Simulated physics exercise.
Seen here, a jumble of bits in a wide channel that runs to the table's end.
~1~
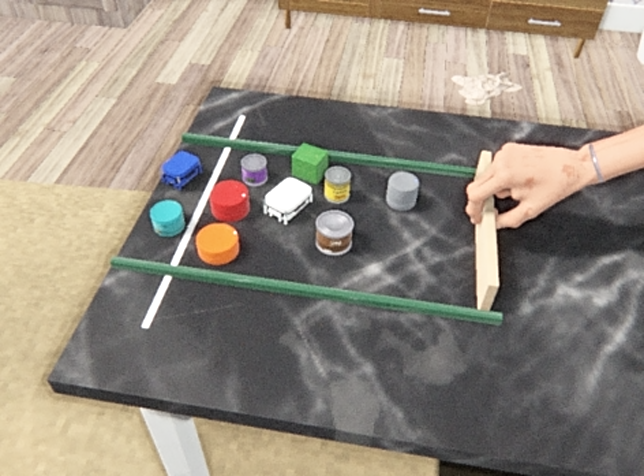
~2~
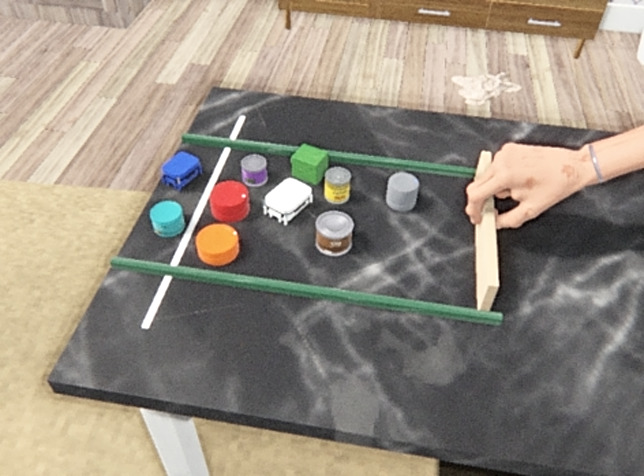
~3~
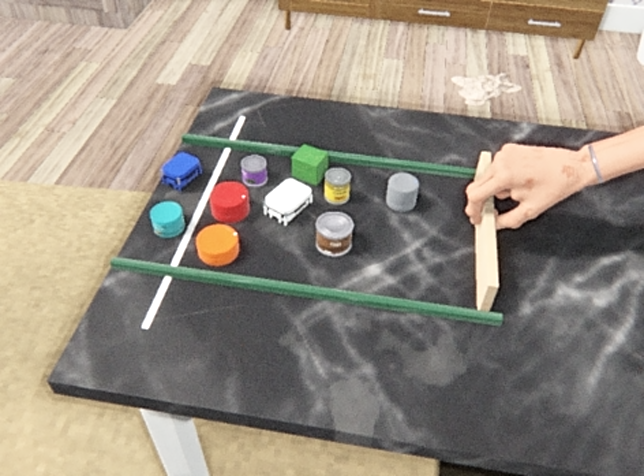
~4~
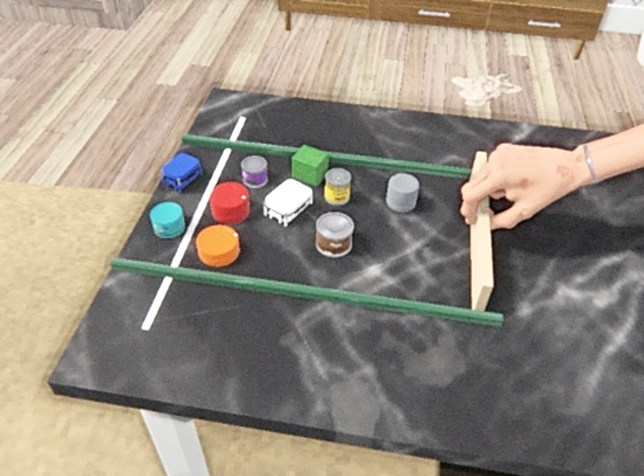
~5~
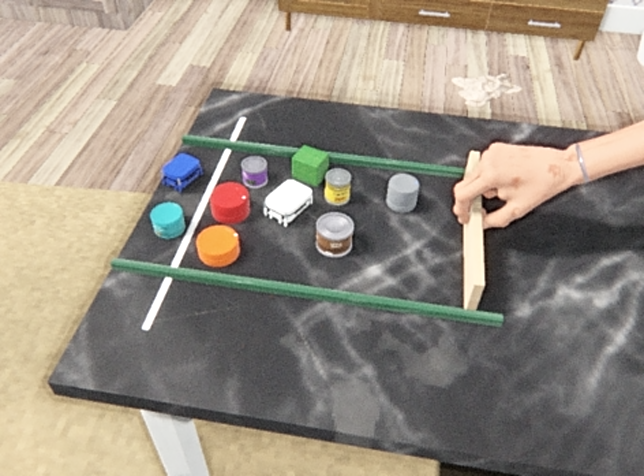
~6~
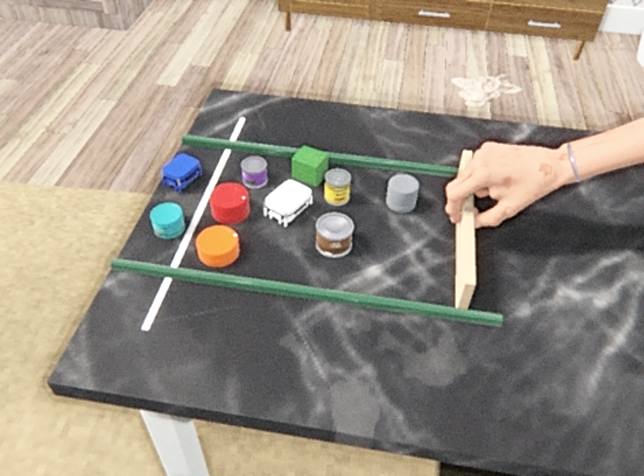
The clip opens on a dark tabletop with colourful lids, tins and small cases scattered between two green rails, a hand gripping a pale wooden board at the right. The hand holds nearly still, then slides the board slightly left, while the scattered items stay in place.
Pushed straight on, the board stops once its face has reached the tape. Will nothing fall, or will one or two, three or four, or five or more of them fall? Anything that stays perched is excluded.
Most likely the sweep will knock off one or two.
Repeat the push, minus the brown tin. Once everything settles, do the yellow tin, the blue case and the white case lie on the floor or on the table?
Yellow tin still up; blue case down; white case still up.
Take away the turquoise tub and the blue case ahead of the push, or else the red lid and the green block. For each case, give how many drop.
You'd get 1 in the first case and 1 in the second one.
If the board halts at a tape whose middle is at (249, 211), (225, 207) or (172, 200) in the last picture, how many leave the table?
Result per try: 0; 0; 6.
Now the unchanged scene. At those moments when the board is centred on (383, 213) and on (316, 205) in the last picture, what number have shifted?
So far 1, and 5 at the second.
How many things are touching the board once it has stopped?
5 are in contact with it.
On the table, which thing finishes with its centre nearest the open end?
The foremost one is the turquoise tub.
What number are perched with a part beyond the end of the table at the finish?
Overhang count: 1.
Soon after, none off yet; blue case at rest near (182, 173); turquoise tub at rest near (168, 221); red lid at rest near (230, 203).
Then, none off yet; blue case at rest near (182, 173); turquoise tub at rest near (168, 221); red lid moved a little near (213, 198).
By the end, the number that fall off is one or two; fallen, red lid and blue case.
